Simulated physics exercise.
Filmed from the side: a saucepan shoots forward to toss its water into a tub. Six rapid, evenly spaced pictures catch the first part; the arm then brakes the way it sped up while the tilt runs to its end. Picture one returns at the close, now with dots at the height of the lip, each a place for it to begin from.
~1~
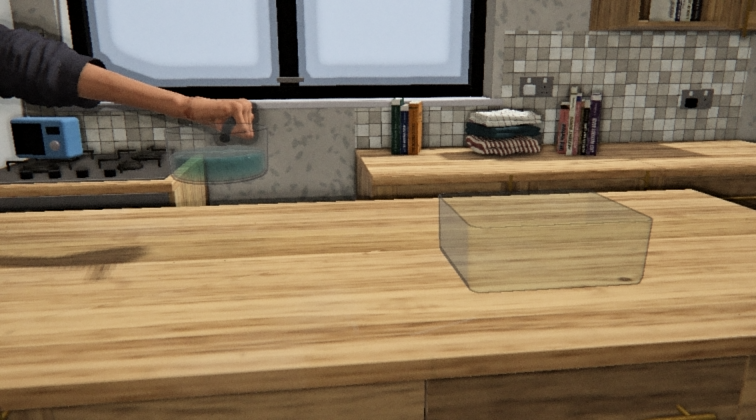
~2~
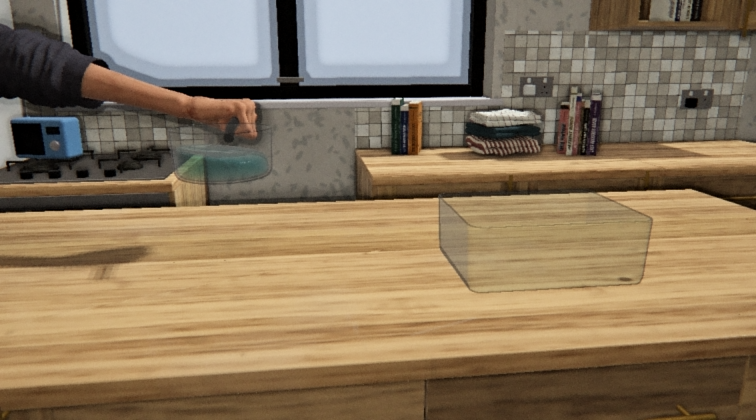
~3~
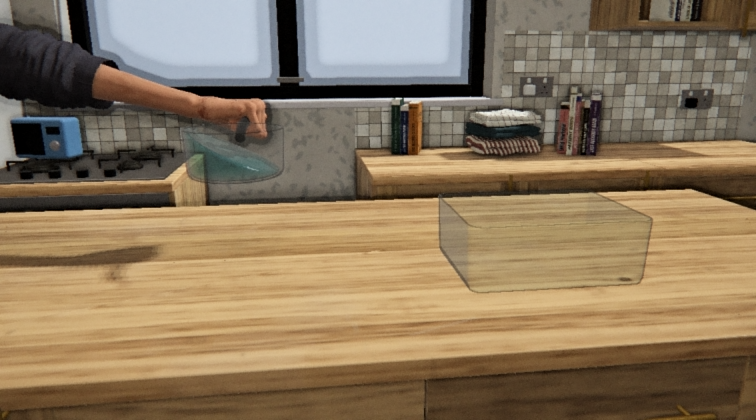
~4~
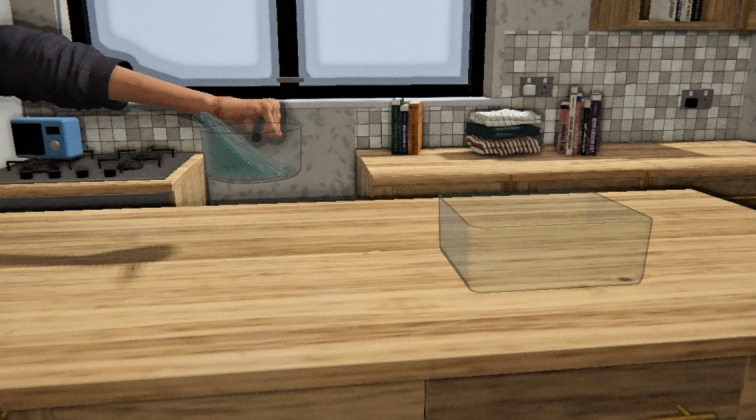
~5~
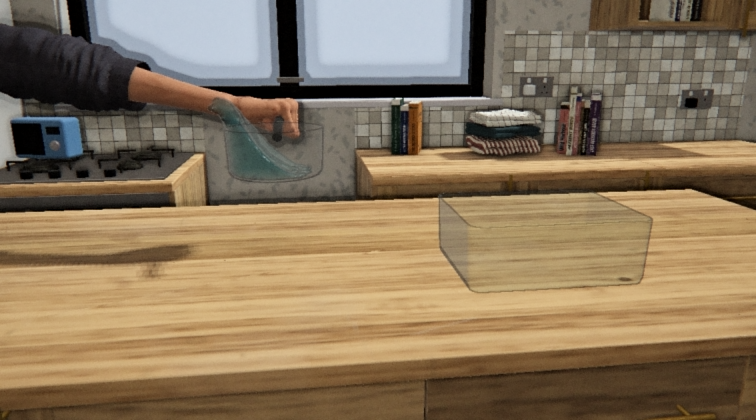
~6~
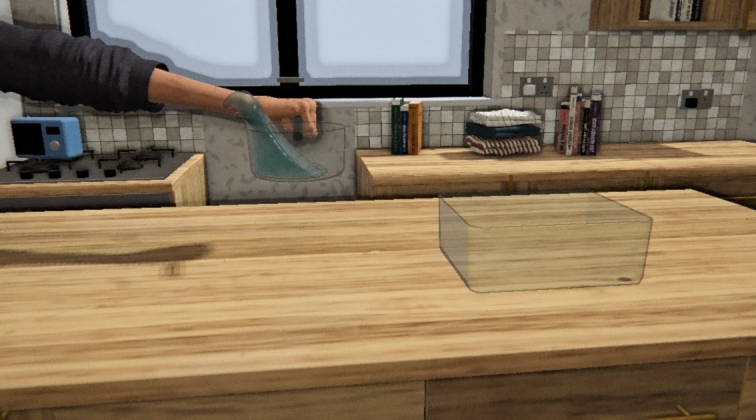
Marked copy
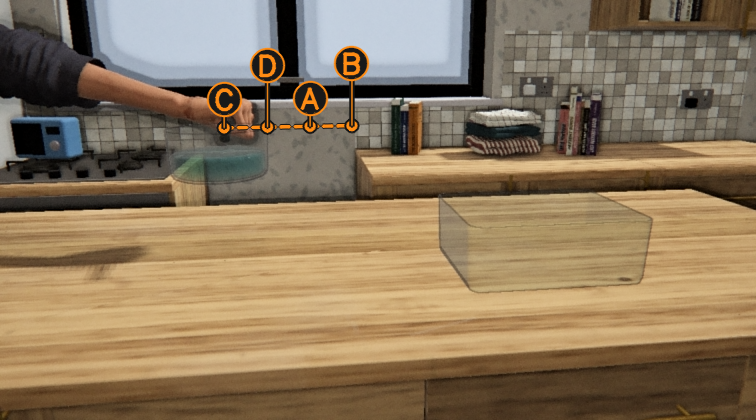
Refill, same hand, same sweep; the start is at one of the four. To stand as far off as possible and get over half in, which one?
It is B.
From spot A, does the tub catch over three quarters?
No, less.
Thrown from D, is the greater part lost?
Yes, that goes wrong.
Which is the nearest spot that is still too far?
A it is.
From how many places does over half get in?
One.
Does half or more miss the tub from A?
Yes, it does.
In orange, A at (310, 126); B at (351, 125); C at (224, 127); D at (267, 127).
With A, about 38 % lands in the tub, 59 % falls short and 3 % goes beside or beyond.
With B, about 86 % lands in the tub, 10 % falls short and 4 % goes beside or beyond.
With C, about 5 % lands in the tub, 94 % falls short.
With D, about 24 % lands in the tub, 75 % falls short.
